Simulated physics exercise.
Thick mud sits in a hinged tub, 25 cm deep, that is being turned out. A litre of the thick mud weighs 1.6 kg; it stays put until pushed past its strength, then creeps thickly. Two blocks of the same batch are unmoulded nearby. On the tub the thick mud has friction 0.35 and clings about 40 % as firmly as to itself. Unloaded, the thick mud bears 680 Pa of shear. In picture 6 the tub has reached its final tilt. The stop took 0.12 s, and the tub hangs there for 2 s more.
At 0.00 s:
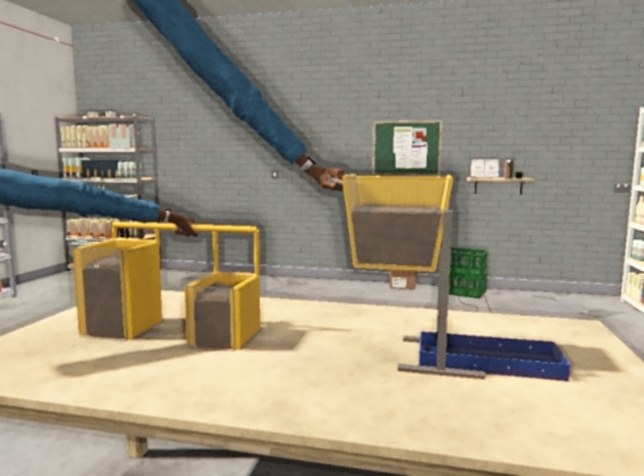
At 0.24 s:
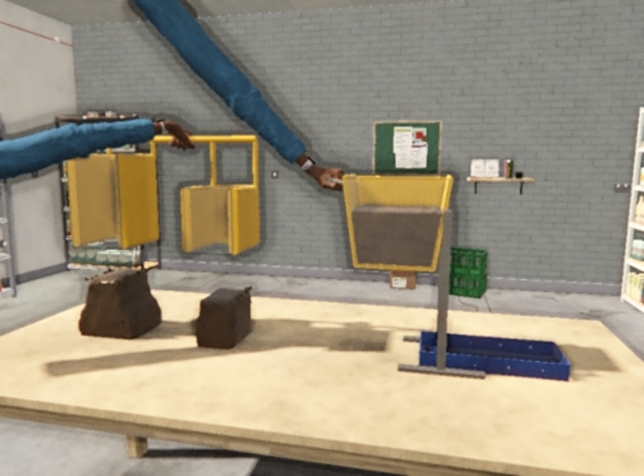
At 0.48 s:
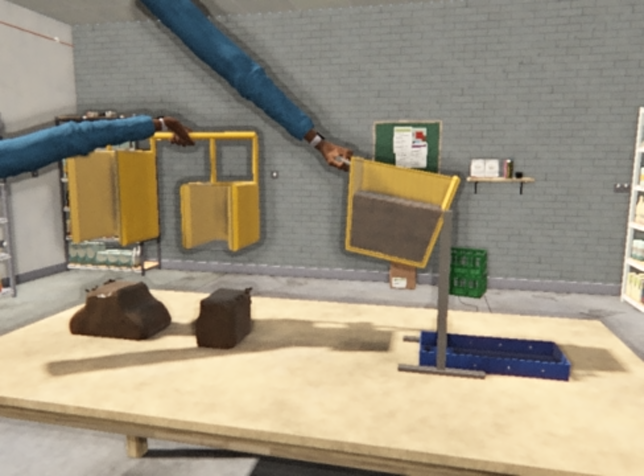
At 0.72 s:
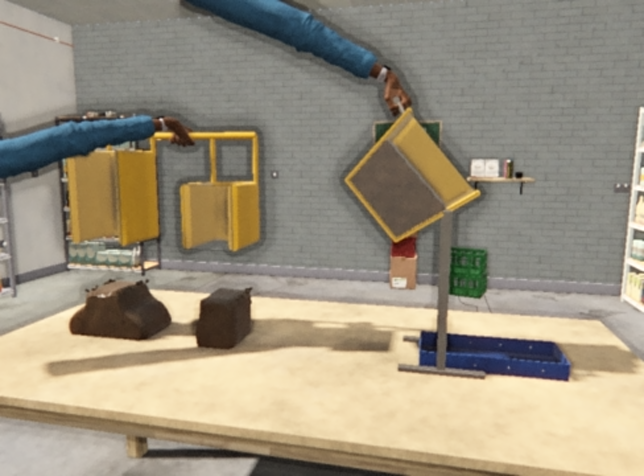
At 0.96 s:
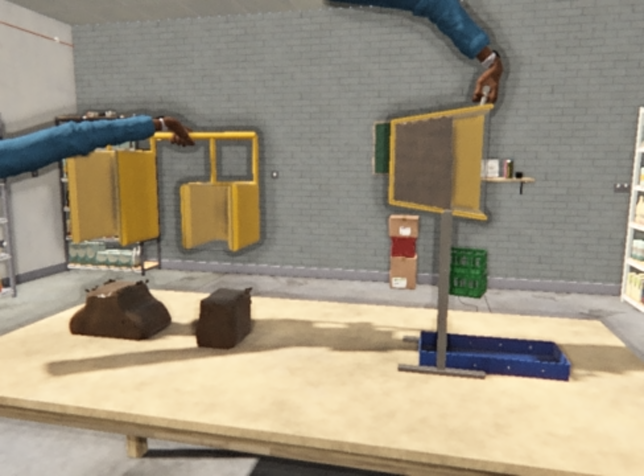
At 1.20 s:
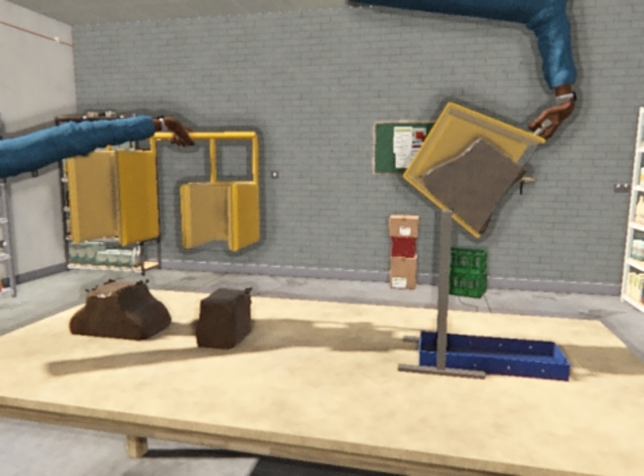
Gloved-free hands lifting yellow moulds off two dark mud blocks, the larger slumping, then rotating a mud-filled yellow tub clockwise past sideways.
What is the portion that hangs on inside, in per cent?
It comes to some 0 %.
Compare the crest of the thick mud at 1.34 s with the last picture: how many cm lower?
Roughly 15 cm.
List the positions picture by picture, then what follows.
The first frame shows handle-side rim at (346, 177), tilt 0 degrees; crest of the thick mud at (441, 212); block heights 25 cm, 16 cm (left to right).
The second frame shows handle-side rim at (346, 177), tilt 0 degrees; crest of the thick mud at (441, 212); block heights 20 cm, 16 cm (left to right).
The third frame shows handle-side rim at (355, 159), tilt 11 degrees; crest of the thick mud at (358, 194); block heights 16 cm, 16 cm (left to right).
The fourth frame shows handle-side rim at (411, 111), tilt 50 degrees; crest of the thick mud at (387, 142); block heights 16 cm, 16 cm (left to right).
The fifth frame shows handle-side rim at (491, 108), tilt 90 degrees; crest of the thick mud at (446, 117); block heights 16 cm, 16 cm (left to right).
The sixth frame shows handle-side rim at (542, 143), tilt 120 degrees; crest of the thick mud at (483, 139); block heights 16 cm, 16 cm (left to right).
After 1.34 s, the tub is at 120 degrees and holds 17 %.
After 1.51 s, the tub is at 120 degrees and holds 0 %.
After 1.68 s, the tub is at 120 degrees and holds 0 %.
After 1.85 s, the tub is at 120 degrees and holds 0 %.
After 3.20 s, the tub is at 120 degrees and holds 0 %.
